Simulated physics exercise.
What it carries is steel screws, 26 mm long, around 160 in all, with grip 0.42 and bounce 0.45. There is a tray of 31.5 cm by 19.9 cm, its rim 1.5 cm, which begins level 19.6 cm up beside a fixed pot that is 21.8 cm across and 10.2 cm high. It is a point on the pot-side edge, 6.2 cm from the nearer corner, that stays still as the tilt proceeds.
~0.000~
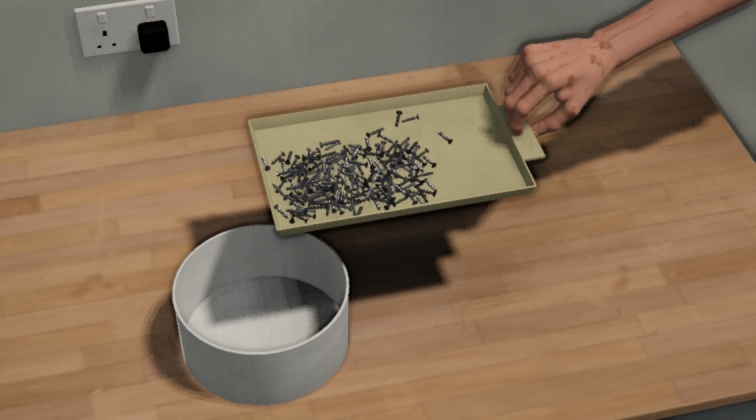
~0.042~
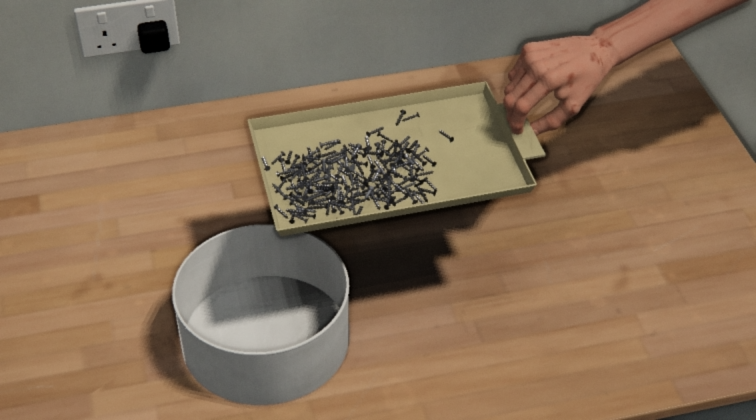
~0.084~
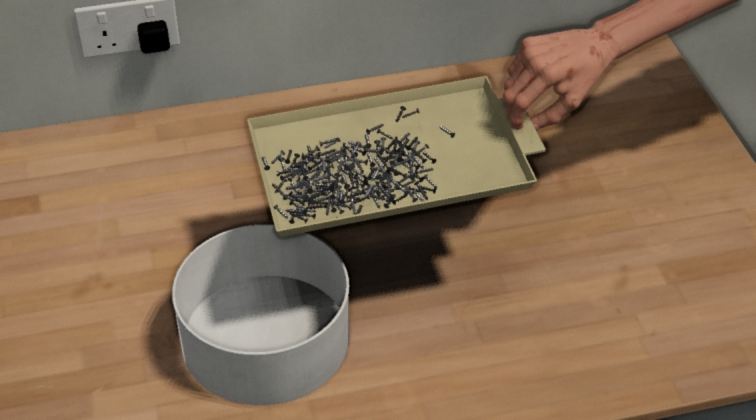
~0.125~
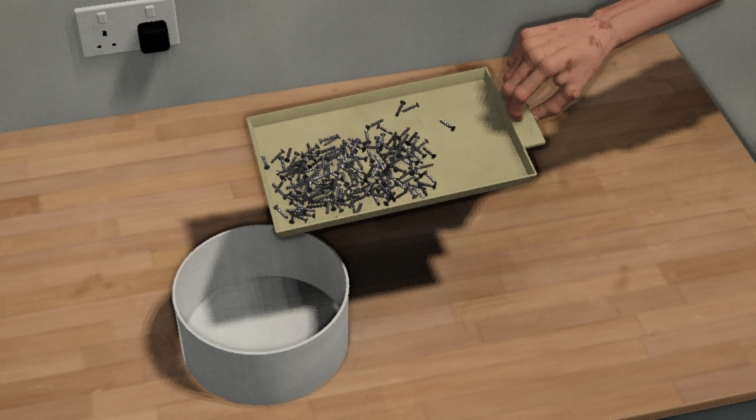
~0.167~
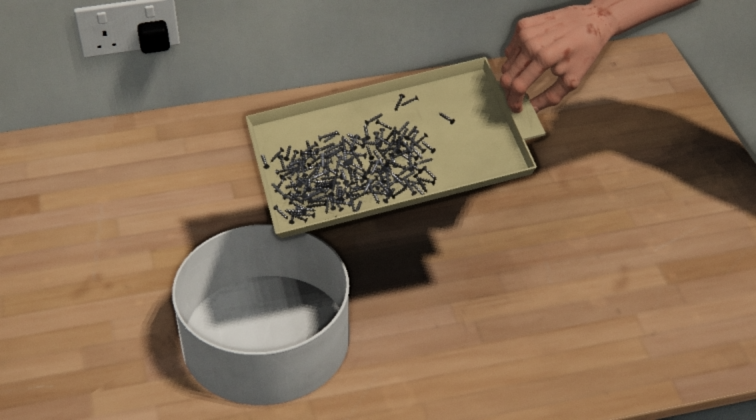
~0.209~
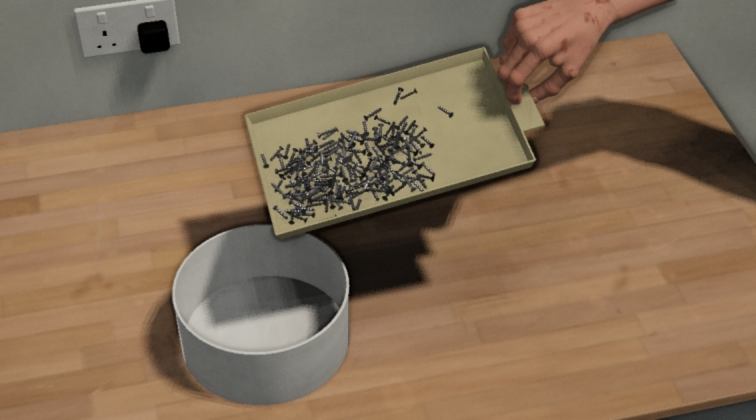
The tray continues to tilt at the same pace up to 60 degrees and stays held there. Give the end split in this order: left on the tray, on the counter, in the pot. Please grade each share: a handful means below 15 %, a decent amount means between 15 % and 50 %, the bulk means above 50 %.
Tray: A decent amount, counter: A handful, pot: The bulk.
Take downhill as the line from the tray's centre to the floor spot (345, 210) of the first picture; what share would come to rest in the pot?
The share would be about 70 percent.
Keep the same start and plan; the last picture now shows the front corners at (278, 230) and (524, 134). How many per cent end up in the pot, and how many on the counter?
Per cent by place - pot 75, counter 5.
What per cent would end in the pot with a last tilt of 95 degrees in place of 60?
The pot would get around 100 per cent.
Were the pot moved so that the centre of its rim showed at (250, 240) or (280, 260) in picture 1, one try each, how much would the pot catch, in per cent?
50 and 70 %.
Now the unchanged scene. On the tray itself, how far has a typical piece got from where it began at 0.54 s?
It has moved some 2 cm from its start.
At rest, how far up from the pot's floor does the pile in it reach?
It gets to about 1.5 cm.
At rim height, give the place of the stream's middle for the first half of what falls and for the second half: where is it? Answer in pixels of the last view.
Earlier half at about (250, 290), later half at about (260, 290) in pixels.
After 0.54 s, tilt 35 degrees; the tray holds 100 %, the pot 0 %.
Then, at 0.77 s, tilt 51 degrees; the tray holds 100 %, the pot 0 %.
After 1.10 s, tilt 60 degrees; the tray holds 55 %, the pot 30 %.
By 2.0 s all is still; tray 30 %, counter 0 %, pot 70 %.
